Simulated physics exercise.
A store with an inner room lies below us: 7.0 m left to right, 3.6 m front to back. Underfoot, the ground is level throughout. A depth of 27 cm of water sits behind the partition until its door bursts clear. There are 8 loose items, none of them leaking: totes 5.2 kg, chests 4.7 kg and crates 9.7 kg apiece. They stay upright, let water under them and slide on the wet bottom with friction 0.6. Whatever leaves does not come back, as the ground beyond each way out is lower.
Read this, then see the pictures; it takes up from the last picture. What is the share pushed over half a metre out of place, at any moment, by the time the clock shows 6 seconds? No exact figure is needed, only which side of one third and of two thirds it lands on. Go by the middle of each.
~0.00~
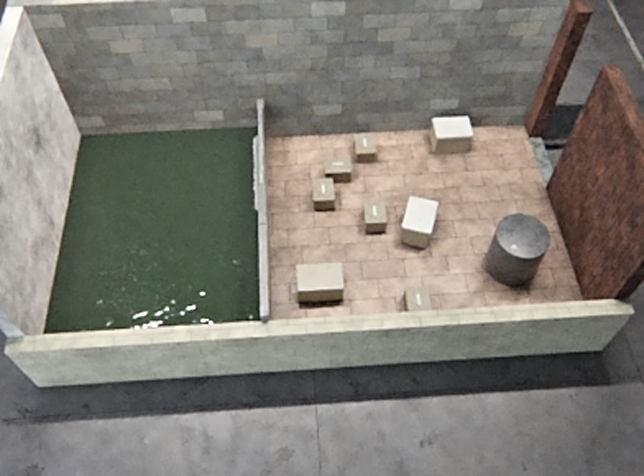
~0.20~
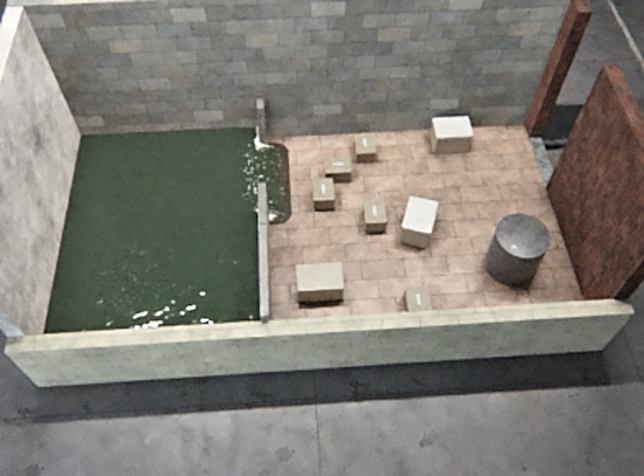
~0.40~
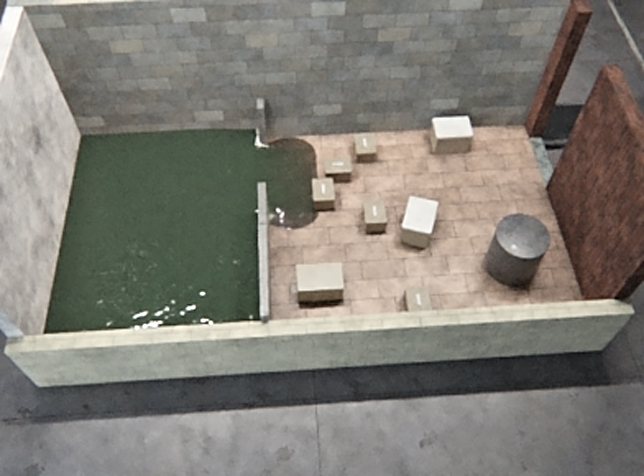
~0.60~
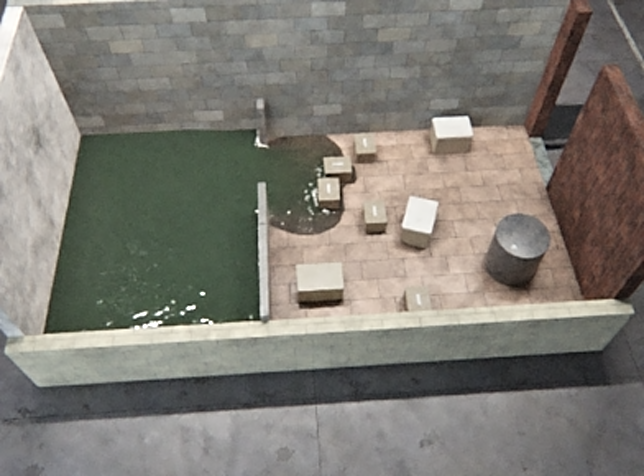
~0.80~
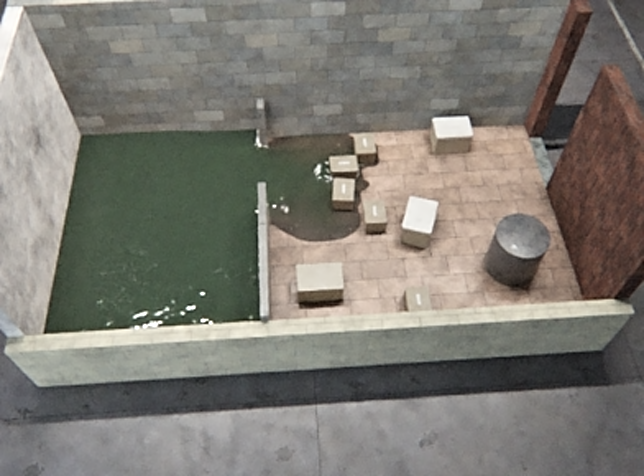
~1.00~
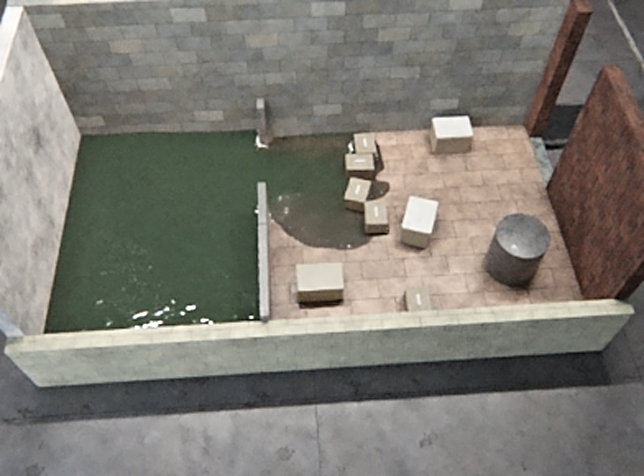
The fraction does not drop below two thirds.
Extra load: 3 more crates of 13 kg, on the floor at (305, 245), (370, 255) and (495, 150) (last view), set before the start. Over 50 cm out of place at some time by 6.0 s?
Sequence of outcomes: Does not cross it, does not cross it, crosses it.
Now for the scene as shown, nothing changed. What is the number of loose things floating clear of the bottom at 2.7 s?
Total: 2.
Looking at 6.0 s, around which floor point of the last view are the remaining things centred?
About (434, 303).
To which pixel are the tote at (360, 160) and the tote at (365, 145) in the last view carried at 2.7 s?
Approx. (514, 152); approx. (479, 128).
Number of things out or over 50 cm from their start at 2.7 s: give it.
Tally: 6.
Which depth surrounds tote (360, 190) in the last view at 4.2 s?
I'd say some 11 cm.
After 1.4 s 2 of 8 are over 50 cm from their spots; 0 afloat.
After 2.7 s 6 of 8 are over 50 cm from their spots; 2 afloat.
After 4.2 s 6 of 8 are over 50 cm from their spots; 1 afloat.
After 6.0 s 6 of 8 are over 50 cm from their spots, and 6 have been at some point; 2 afloat.
